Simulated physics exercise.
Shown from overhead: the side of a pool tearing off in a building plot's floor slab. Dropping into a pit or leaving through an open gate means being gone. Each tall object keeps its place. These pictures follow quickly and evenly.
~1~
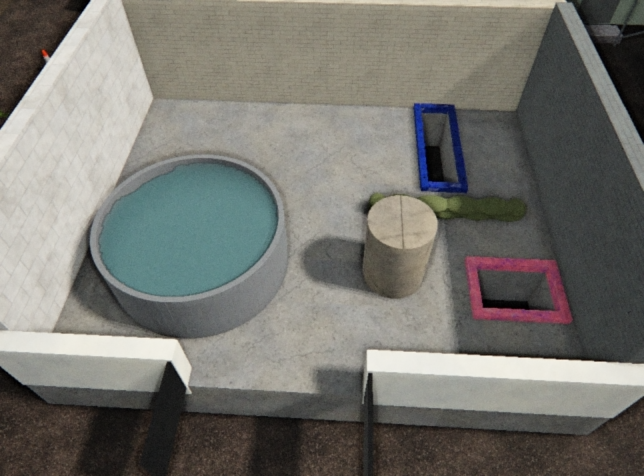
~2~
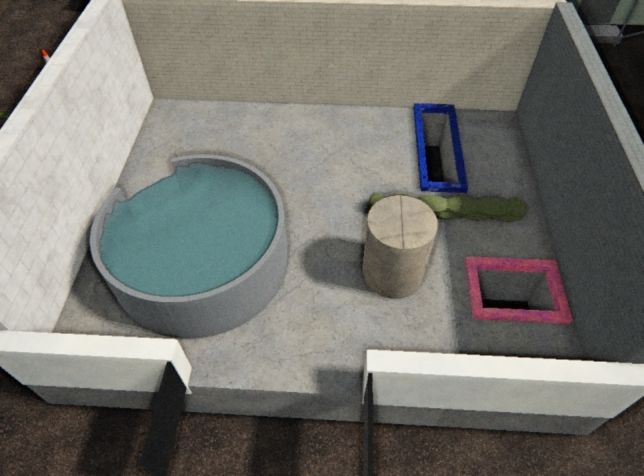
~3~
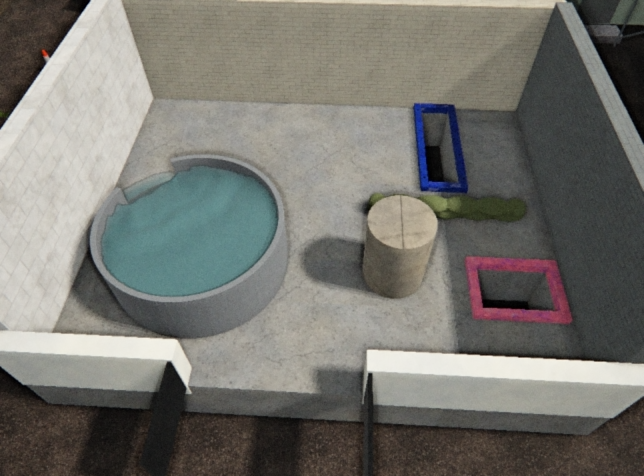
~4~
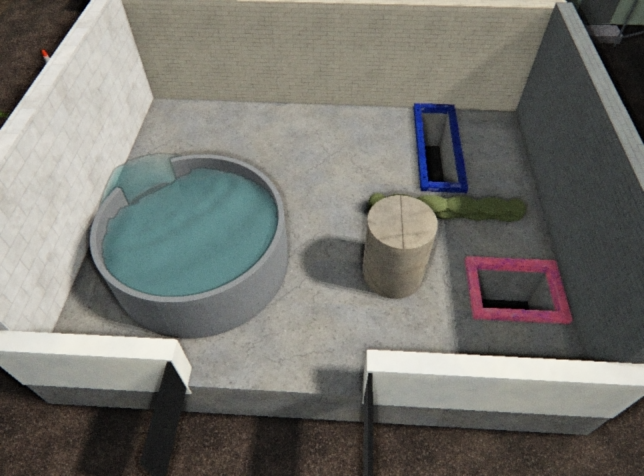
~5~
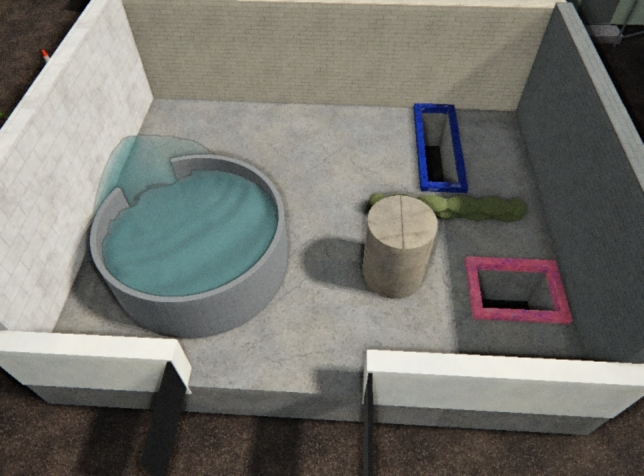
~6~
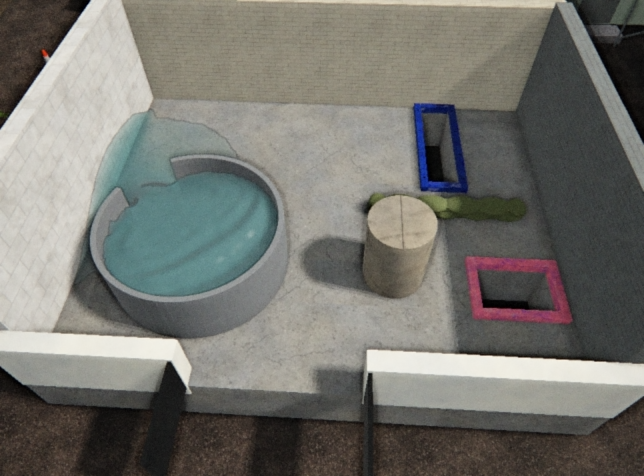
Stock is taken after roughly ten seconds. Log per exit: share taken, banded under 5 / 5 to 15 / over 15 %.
Log - gate: 5 to 15 %; blue pit: Over 15 %; pink pit: Under 5 %.
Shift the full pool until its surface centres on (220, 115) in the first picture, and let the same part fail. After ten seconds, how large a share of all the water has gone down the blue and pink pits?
Within ten seconds, blue collects 4 percent of the total and pink collects 2 percent.
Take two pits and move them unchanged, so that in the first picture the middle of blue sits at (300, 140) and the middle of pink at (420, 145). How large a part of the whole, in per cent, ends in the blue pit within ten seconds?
Out of every hundred parts, the blue pit gets 35.
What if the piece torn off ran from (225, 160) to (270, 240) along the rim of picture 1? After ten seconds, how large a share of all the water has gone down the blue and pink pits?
I'd say the blue pit gets around 30 percent and the pink pit around 6 percent.
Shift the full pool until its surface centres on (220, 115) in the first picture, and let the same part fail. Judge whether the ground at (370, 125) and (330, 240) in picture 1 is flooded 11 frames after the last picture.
Reading them in sequence: Drenched, followed by high and dry.
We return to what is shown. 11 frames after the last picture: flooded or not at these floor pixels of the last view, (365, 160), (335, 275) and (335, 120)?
Listed points: Unwetted / unwetted / inundated.
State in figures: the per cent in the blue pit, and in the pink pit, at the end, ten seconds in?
I reckon close to 22 % and close to 0 % respectively.
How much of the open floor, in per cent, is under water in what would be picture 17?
30 %.
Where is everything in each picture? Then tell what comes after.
The round tank at (190, 224) is whole and still, in the first picture.
The front is at a hidden place, out from the gap on the round tank's far side, in the second picture.
The front is at a hidden place, out from the gap on the round tank's far side, in the third picture.
The front is at (130, 163), out from the gap on the round tank's far side, in the fourth picture.
The front is at (138, 136), out from the gap on the round tank's far side, in the fifth picture.
The front is at (149, 110), out from the gap on the round tank's far side, in the sixth picture.
A moment on, water covers 20 % of the floor; the gate 0 %, the blue pit 0 %, the pink pit 0 %.
Next, water covers 30 % of the floor; the gate 0 %, the blue pit 0 %, the pink pit 0 %.
Then, water covers 60 % of the floor; the gate 0 %, the blue pit 4 %, the pink pit 0 %.
Later, water covers 85 % of the floor; the gate 2 %, the blue pit 15 %, the pink pit 0 %.
In the end, water covers 95 % of the floor; the gate 7 %, the blue pit 21 %, the pink pit 0 %.
